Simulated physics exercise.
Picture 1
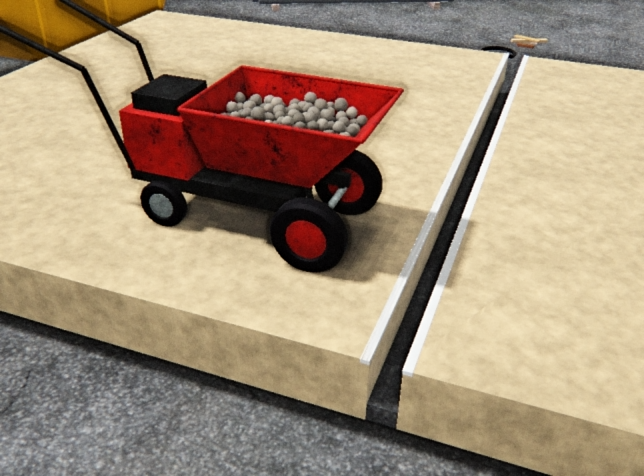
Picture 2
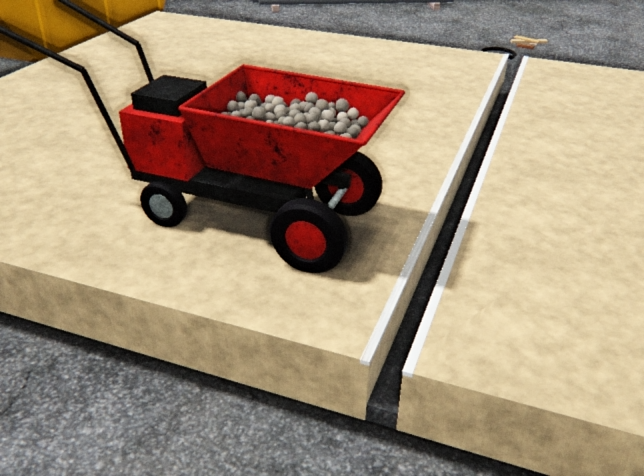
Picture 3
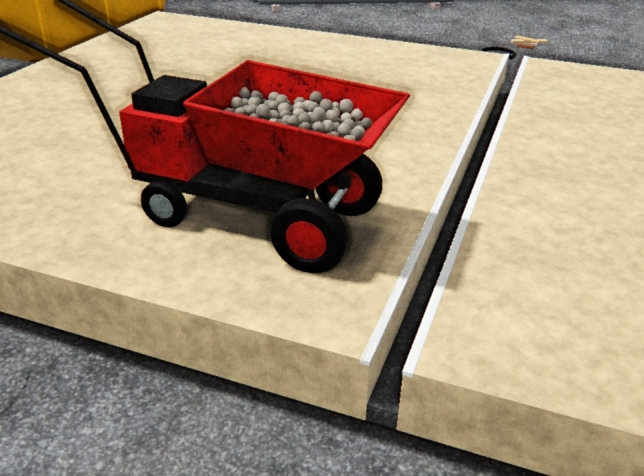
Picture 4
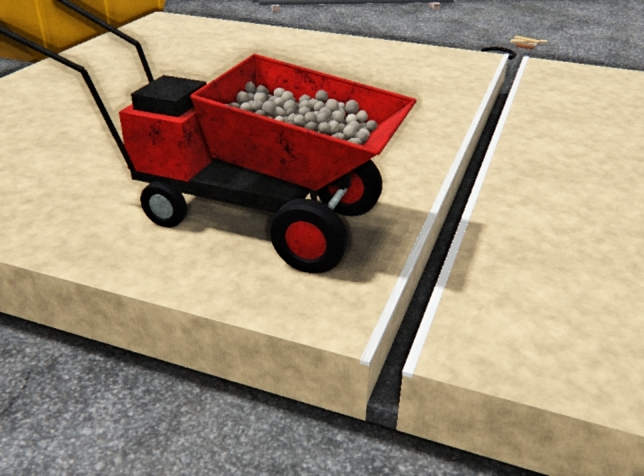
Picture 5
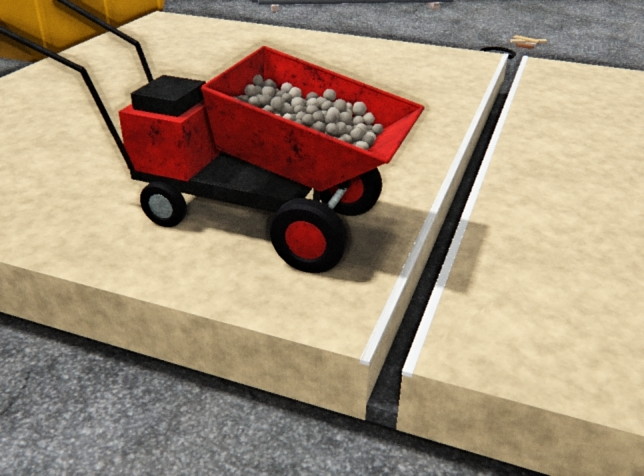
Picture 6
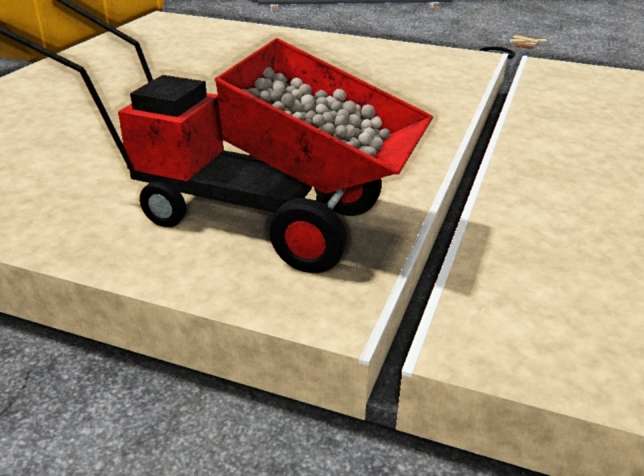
On a pale slab beside a narrow dark trench, a red powered barrow stands parked, its level skip loaded with rounded grey pebbles. The skip barely shifts at first, then its rear rises steadily and its front lip slants down to the right, while the wheels stay in place and the pebbles remain inside.
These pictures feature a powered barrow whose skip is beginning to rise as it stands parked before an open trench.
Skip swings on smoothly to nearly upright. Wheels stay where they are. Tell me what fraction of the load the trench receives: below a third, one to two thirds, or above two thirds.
Amount in the trench: Low, below a third.
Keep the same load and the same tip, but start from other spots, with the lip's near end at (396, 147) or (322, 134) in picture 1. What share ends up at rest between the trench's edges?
Near 0 % and 60 %.
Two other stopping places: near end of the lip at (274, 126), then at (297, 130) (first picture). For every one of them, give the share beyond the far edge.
10 % then 10 %.
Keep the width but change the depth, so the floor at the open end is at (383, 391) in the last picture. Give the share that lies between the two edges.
About 0 %.
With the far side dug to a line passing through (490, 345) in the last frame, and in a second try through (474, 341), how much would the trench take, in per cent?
In order, some 100 and some 90 percent.
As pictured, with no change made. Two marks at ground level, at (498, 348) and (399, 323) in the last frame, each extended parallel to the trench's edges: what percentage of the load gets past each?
Close to 30 and 80 per cent respectively.
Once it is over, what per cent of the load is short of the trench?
Close to 0 in a hundred.
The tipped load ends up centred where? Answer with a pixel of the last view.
About (499, 270).
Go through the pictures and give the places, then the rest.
The first frame shows lip of the skip near (362, 141), level; top of the load near (280, 116), river pebbles; first edge of the trench near (384, 318); far edge near (424, 328), the trench under half as wide as the skip, and about as deep as wide.
The second frame shows lip of the skip near (364, 143), level; top of the load near (281, 116).
The third frame shows lip of the skip near (370, 147), tipped barely; top of the load near (285, 115).
The fourth frame shows lip of the skip near (378, 153), tipped a little; top of the load near (279, 115).
The fifth frame shows lip of the skip near (387, 161), tipped a little; top of the load near (272, 104).
The sixth frame shows lip of the skip near (397, 172), tipped clearly; top of the load near (269, 96); first edge of the trench near (384, 319); far edge near (423, 329).
Shortly afterwards, skip tipped steeply; the whole lot in the skip.
Next, skip tipped right over; the bulk in the skip; near a quarter beyond it; only a few falling.
Some moments later, skip tipped right over; near a quarter in the skip; only a few in or heaped over the trench; the bulk beyond it.
In the end, skip tipped right over; near a quarter in the skip; only a few in or heaped over the trench; the bulk beyond it.
